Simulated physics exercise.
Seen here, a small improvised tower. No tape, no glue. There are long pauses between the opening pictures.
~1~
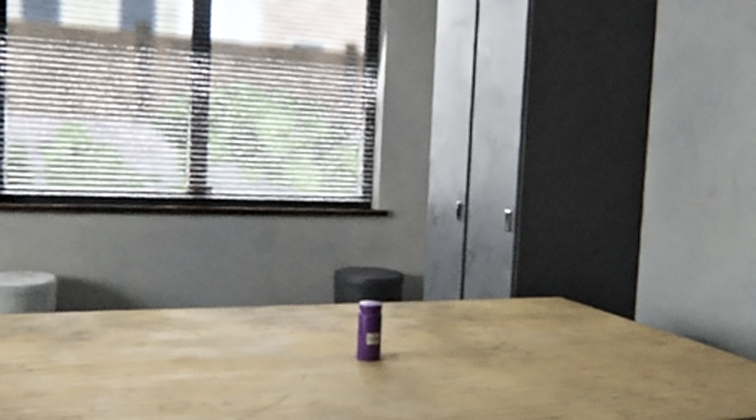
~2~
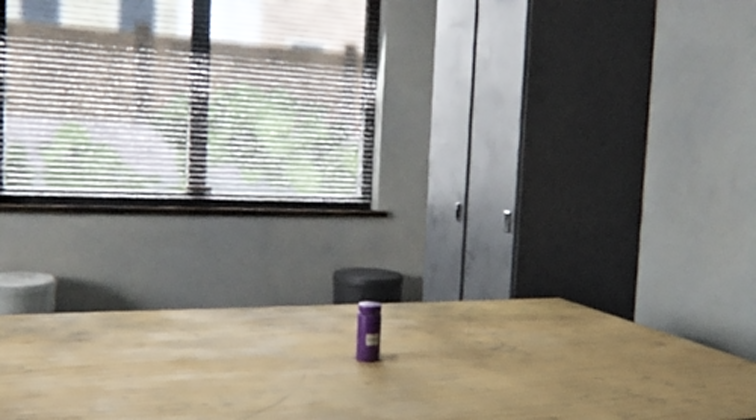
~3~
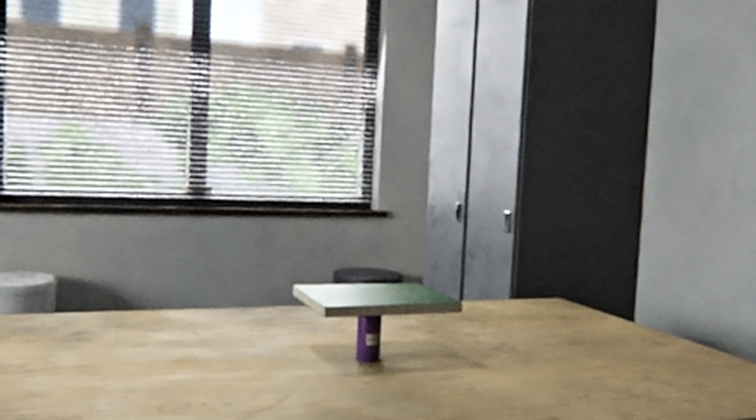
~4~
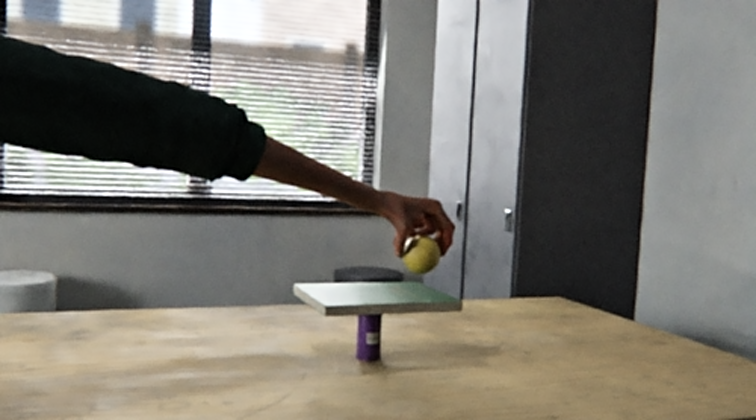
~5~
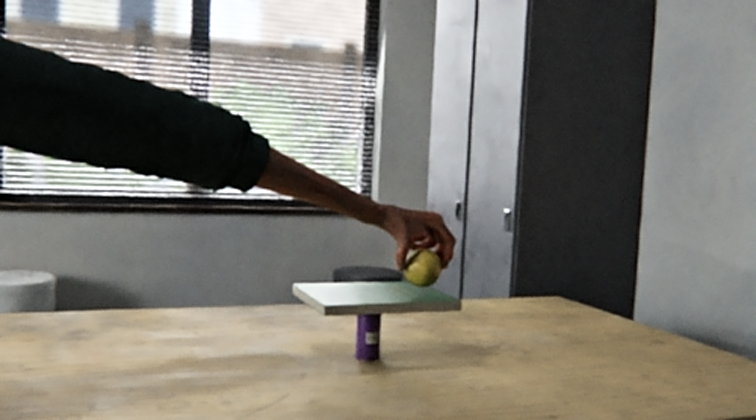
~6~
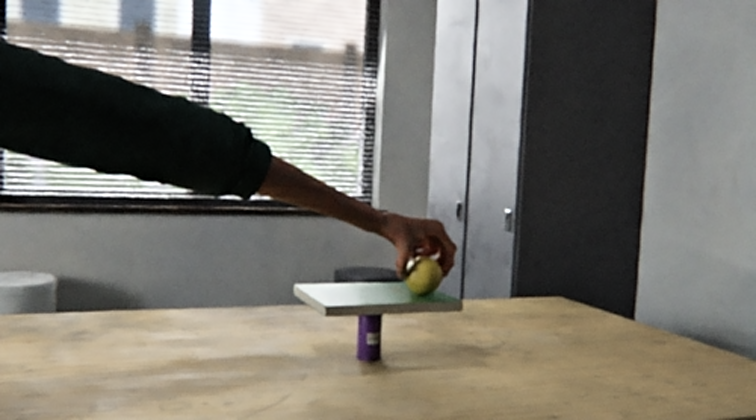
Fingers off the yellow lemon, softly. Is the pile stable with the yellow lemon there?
In the end the stack loses its balance.
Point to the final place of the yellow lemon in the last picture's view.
Near (457, 341).
Then, 0.40 s after the last picture, yellow lemon now fallen; green book tipped 49° from how it was.
Then, 0.60 s after the last picture, green book tipped 45° from how it was; purple shaker tipped 13° from how it was.
Then, 0.80 s after the last picture, green book now fallen; purple shaker on its side.
By the end, fallen, green book and yellow lemon; tipped over in the stack, purple shaker. Seen from the same camera at the end, yellow lemon near (457, 342). The stack comes apart.
